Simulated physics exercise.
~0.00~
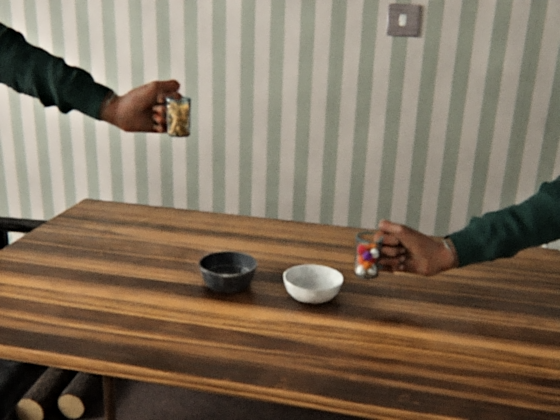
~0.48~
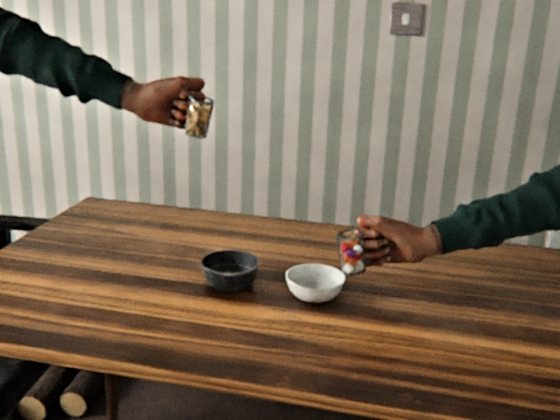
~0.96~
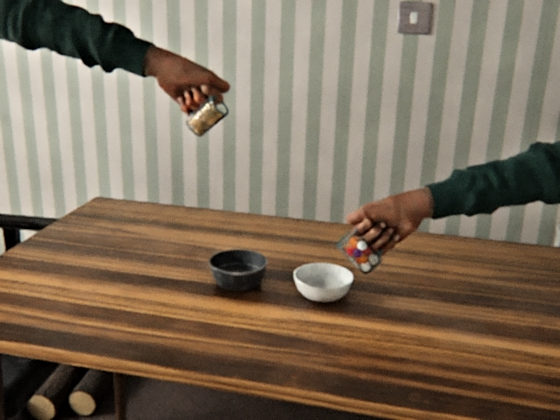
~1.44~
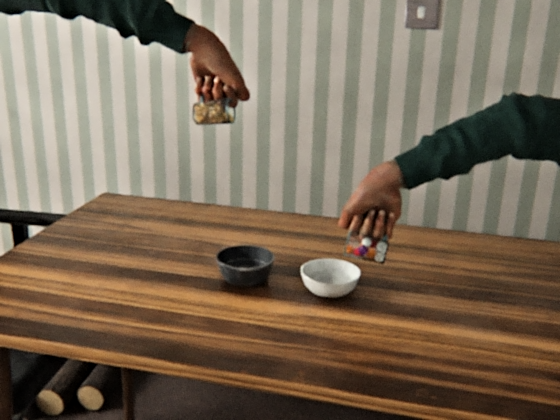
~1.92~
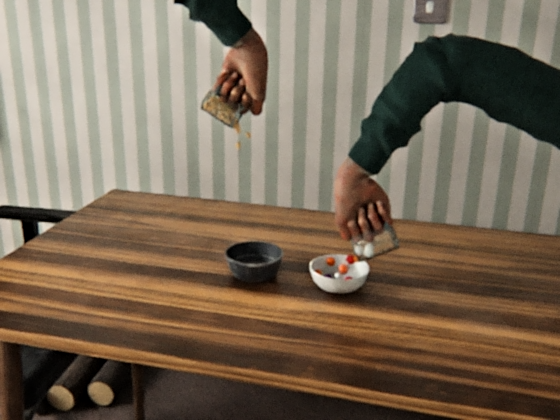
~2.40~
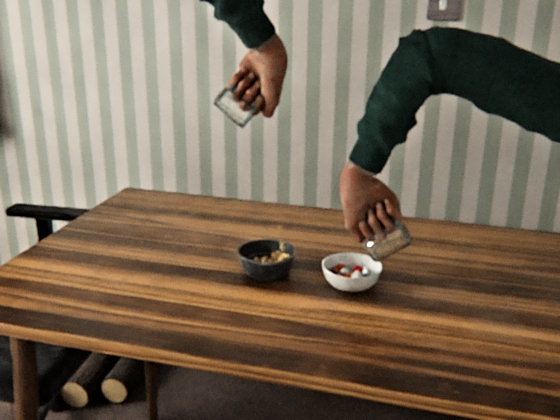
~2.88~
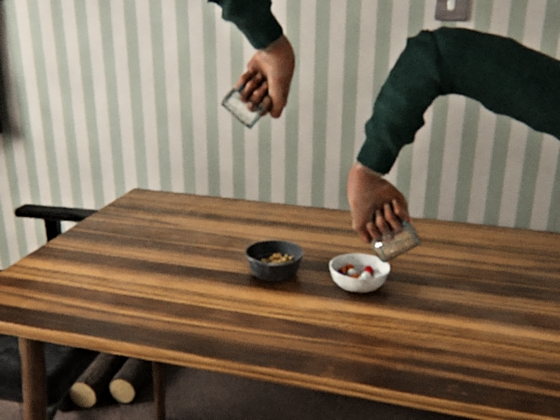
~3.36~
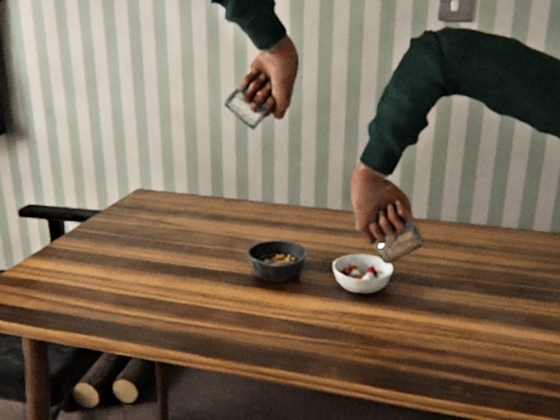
Two hands in dark green sleeves hold small clear cups above a striped brown wooden table, seen from slightly above, with a green and cream striped wall behind. The left cup, held high, contains yellowish pieces, and the right, held lower, contains colourful ones. Between them sit a dark bowl and a white bowl. The view shifts slightly left as both hands move inward and tip their cups. The colourful pieces drop into the white bowl first, then the yellowish pieces fall into the dark bowl. Both cups end upturned and empty, with every piece inside the bowls.
